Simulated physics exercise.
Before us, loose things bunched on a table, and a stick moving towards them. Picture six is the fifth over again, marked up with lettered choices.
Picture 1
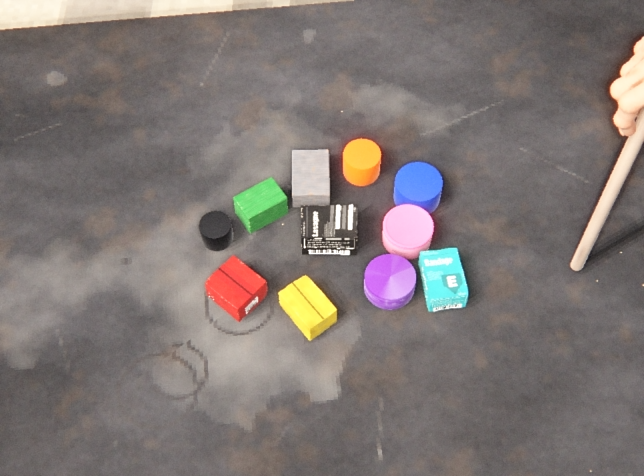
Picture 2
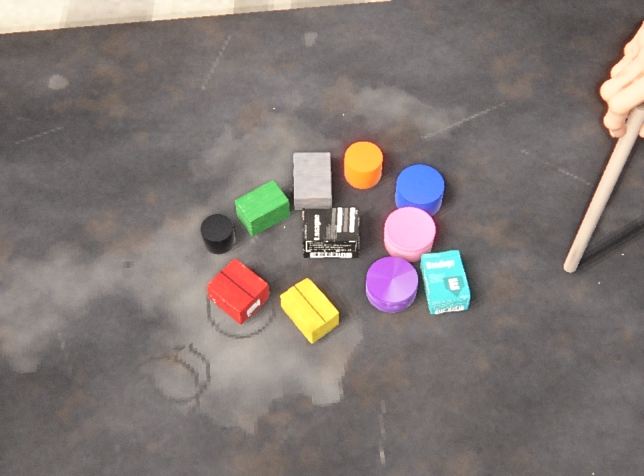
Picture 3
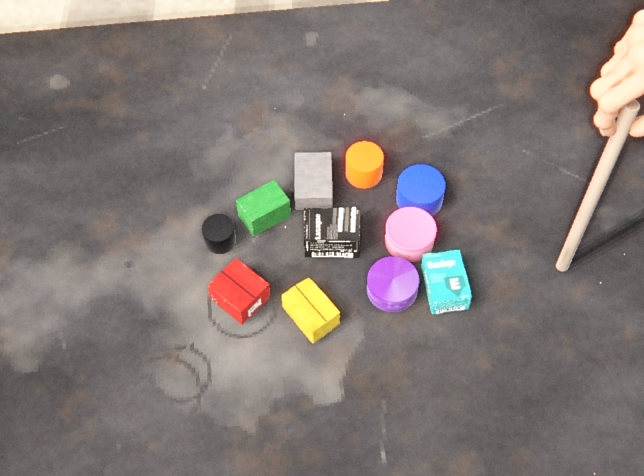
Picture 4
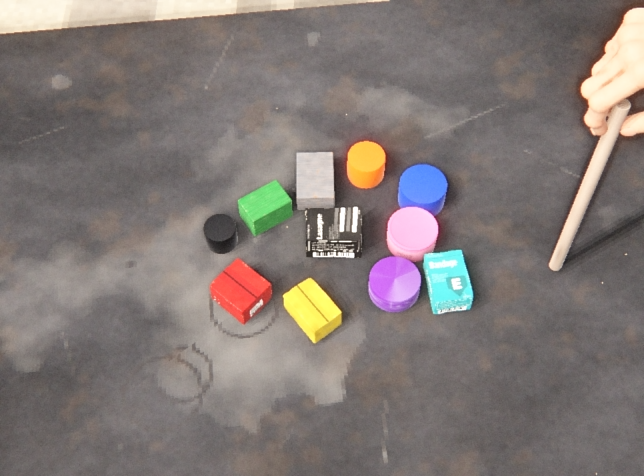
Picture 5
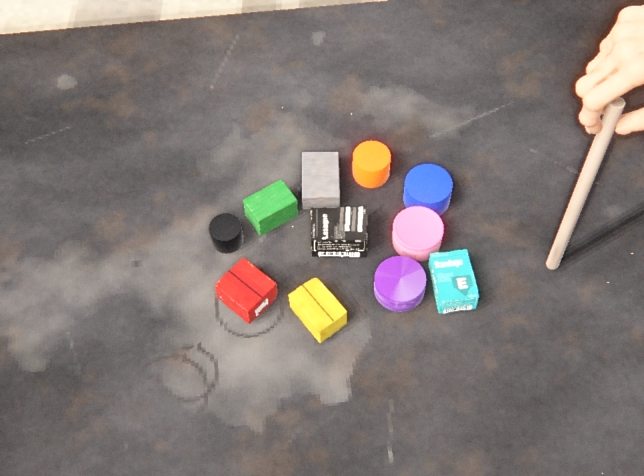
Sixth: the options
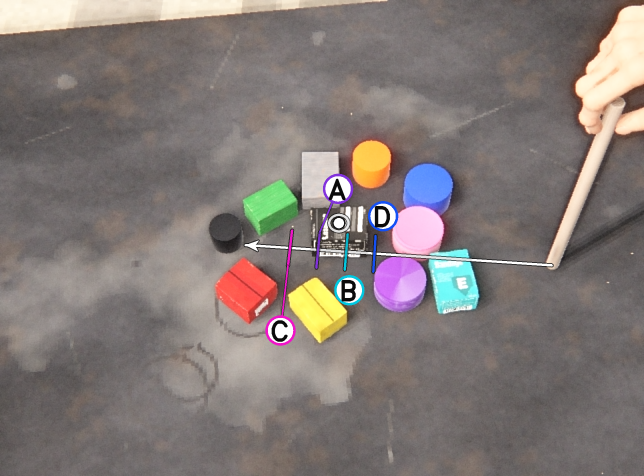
A hand at the right edge holds a pale stick slanting down to a dark, stained grey tabletop, seen from above, with a strip of light cloth along the top left. Orange, blue, pink and purple round pieces and a turquoise box sit right of a black packet, with grey, green, black, red and yellow ones above and left. The stick edges slightly left, and the view shifts a little, while the cluster keeps its arrangement.
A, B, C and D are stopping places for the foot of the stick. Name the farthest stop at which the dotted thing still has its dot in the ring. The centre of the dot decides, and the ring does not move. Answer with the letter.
D is the last safe stop.
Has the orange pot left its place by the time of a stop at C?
No.
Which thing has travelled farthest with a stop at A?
It is the black packet.
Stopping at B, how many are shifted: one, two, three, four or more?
It has moved four or more.
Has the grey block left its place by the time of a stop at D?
No.
On the marked copy, A at (318, 249); B at (346, 252); C at (290, 248); D at (375, 254); the arrow from (552, 265) to (245, 245); the white dot at (339, 223).
Following D. Soon after the start, foot of the stick (488, 262).
Later, foot of the stick (424, 258); purple tin (383, 297); turquoise box (438, 283).
In the end, foot of the stick (375, 255); pink jar (396, 223); purple tin (382, 298); the dot is still in its ring.
As for the rest, A shifts the dotted thing to (298, 217); B shifts the dotted thing to (318, 225); C shifts the dotted thing to (278, 212).
